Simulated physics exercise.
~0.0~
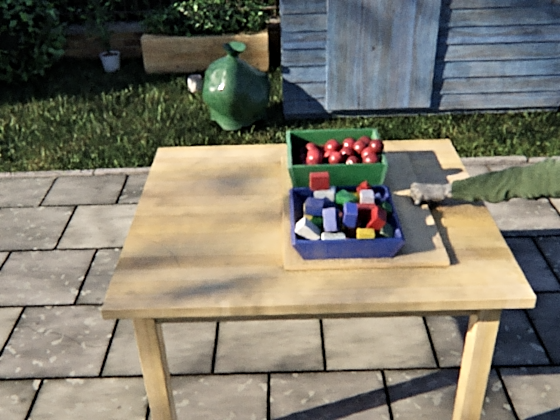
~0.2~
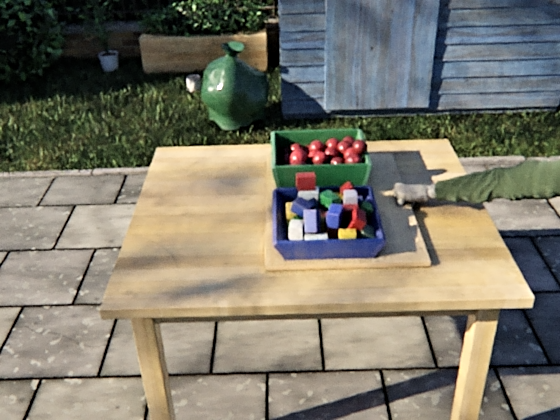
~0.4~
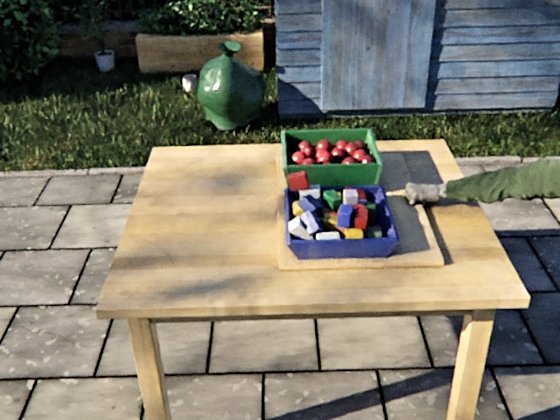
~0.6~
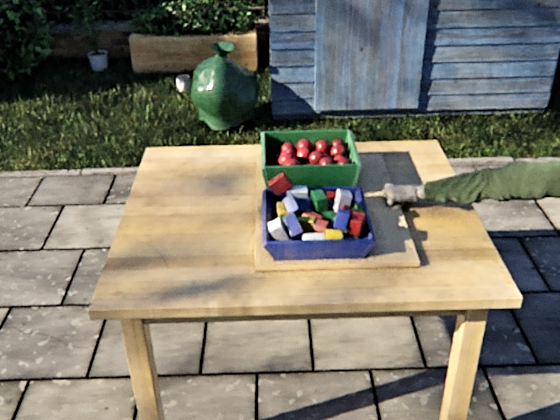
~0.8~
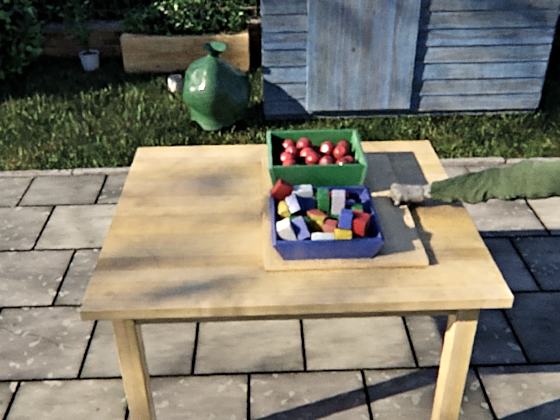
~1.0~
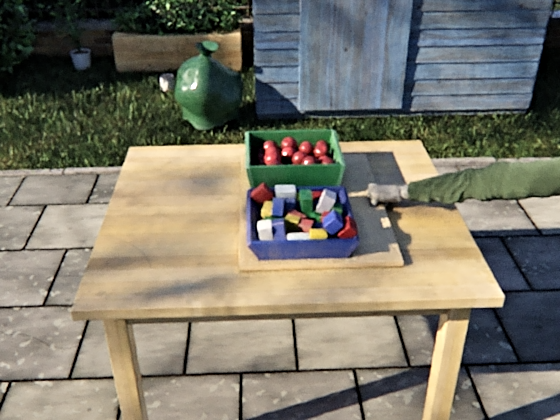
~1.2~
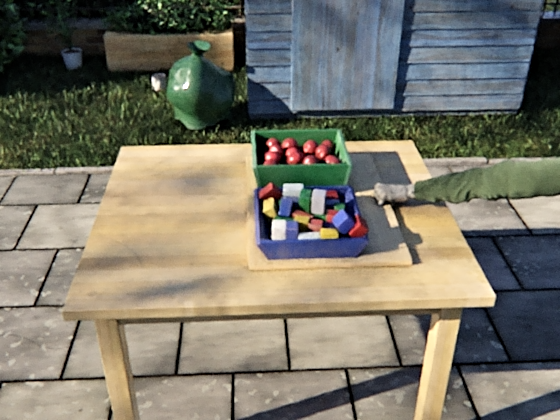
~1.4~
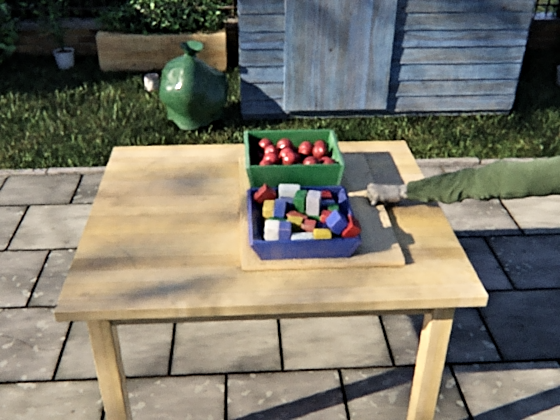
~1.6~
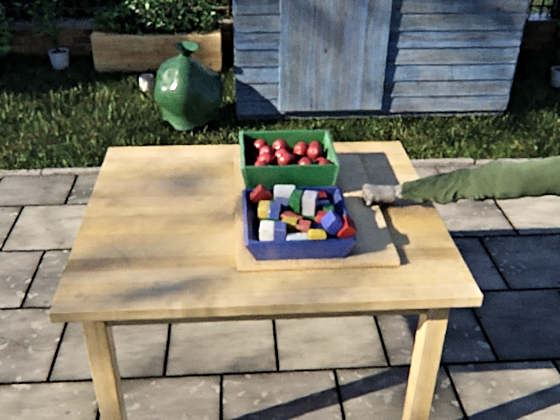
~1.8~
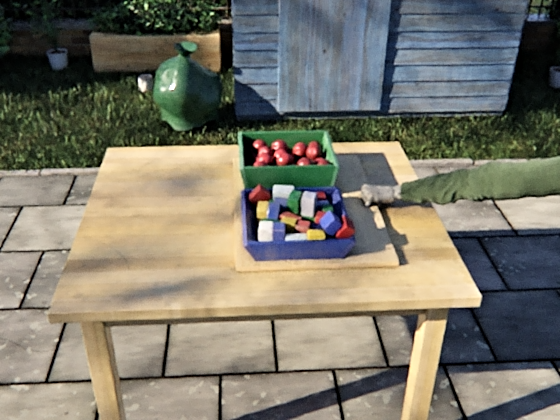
We see a sleeved arm slide a board carrying a blue crate of toy bricks and a green crate of red apples left and right across a wooden table outdoors, the bricks shifting, until the board rests with everything still inside the crates.
